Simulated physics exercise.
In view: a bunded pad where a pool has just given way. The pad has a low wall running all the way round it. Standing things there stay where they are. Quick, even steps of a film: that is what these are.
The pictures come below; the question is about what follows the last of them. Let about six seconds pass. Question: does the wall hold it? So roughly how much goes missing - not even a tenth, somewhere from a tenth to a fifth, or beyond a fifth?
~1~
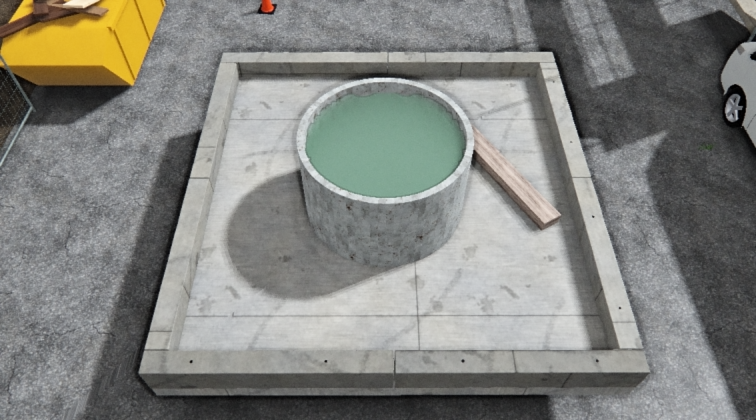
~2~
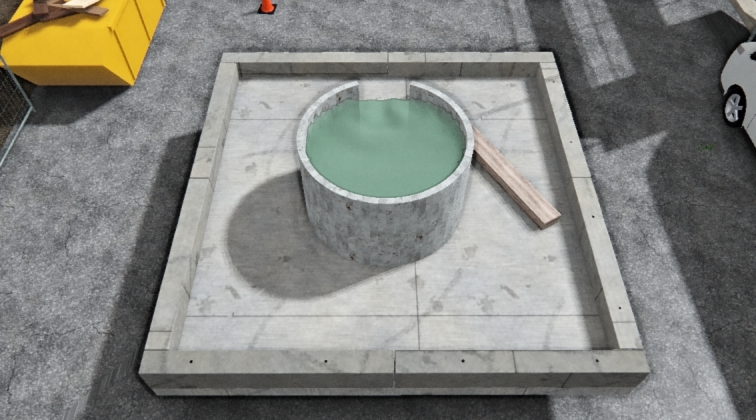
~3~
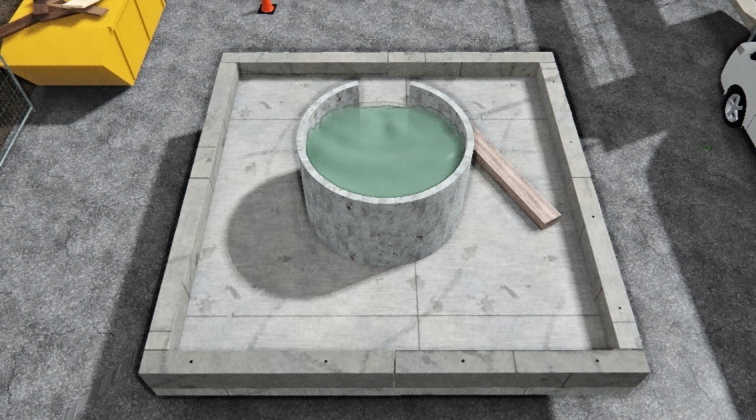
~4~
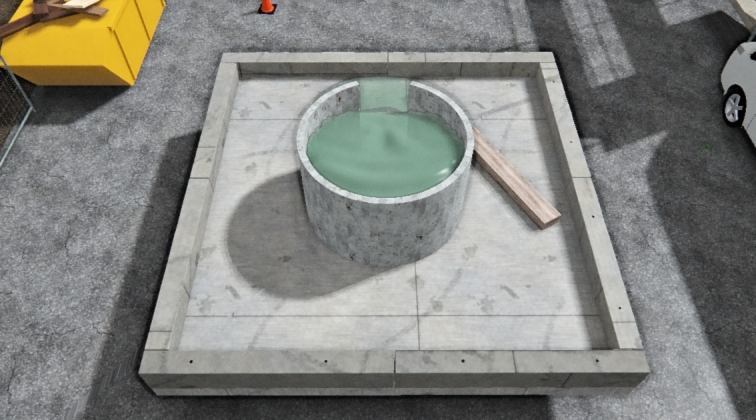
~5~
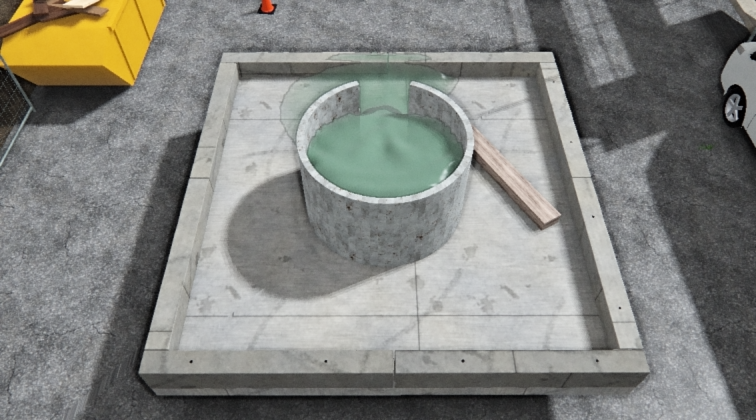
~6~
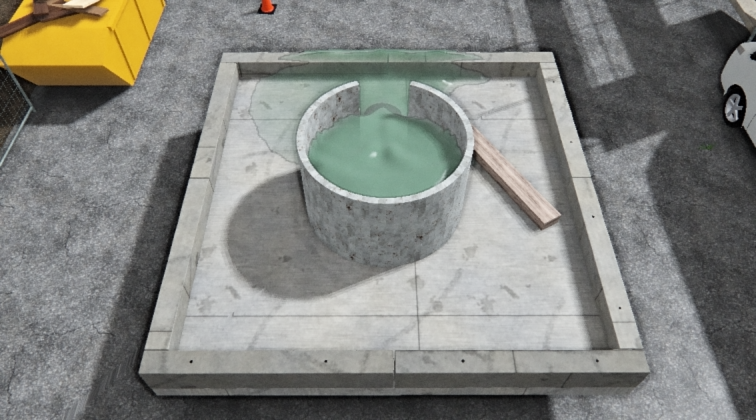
In that time, a fair bit gets out, a tenth up to a fifth.
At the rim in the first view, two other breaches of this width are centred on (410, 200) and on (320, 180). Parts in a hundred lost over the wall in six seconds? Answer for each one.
I'd put it at close to 18 per cent for the first and close to 18 per cent for the second.
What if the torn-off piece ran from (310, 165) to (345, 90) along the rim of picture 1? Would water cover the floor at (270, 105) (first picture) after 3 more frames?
Well, by then that point would be drenched.
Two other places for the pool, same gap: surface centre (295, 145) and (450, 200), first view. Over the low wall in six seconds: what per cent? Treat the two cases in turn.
Taking them in turn, it comes to about 14 per cent and then about 10 per cent.
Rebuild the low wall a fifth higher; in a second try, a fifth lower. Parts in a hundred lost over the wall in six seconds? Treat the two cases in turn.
About 8 and 22 per cent.
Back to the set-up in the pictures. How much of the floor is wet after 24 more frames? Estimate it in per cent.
It works out to about 90 in a hundred.
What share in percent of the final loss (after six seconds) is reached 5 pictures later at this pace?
About 20 per cent.
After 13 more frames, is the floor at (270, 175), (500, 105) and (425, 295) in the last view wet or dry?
The first is swamped, the second swamped, the third spared.
A moment on, water covers 30 % of the floor; the low wall has let 1 % over.
Next, water covers 35 % of the floor; the low wall has let 3 % over.
Then, water covers 60 % of the floor; the low wall has let 12 % over.
Later, water covers 75 % of the floor; the low wall has let 14 % over.
In the end, water covers 85 % of the floor; the low wall has let 14 % over.
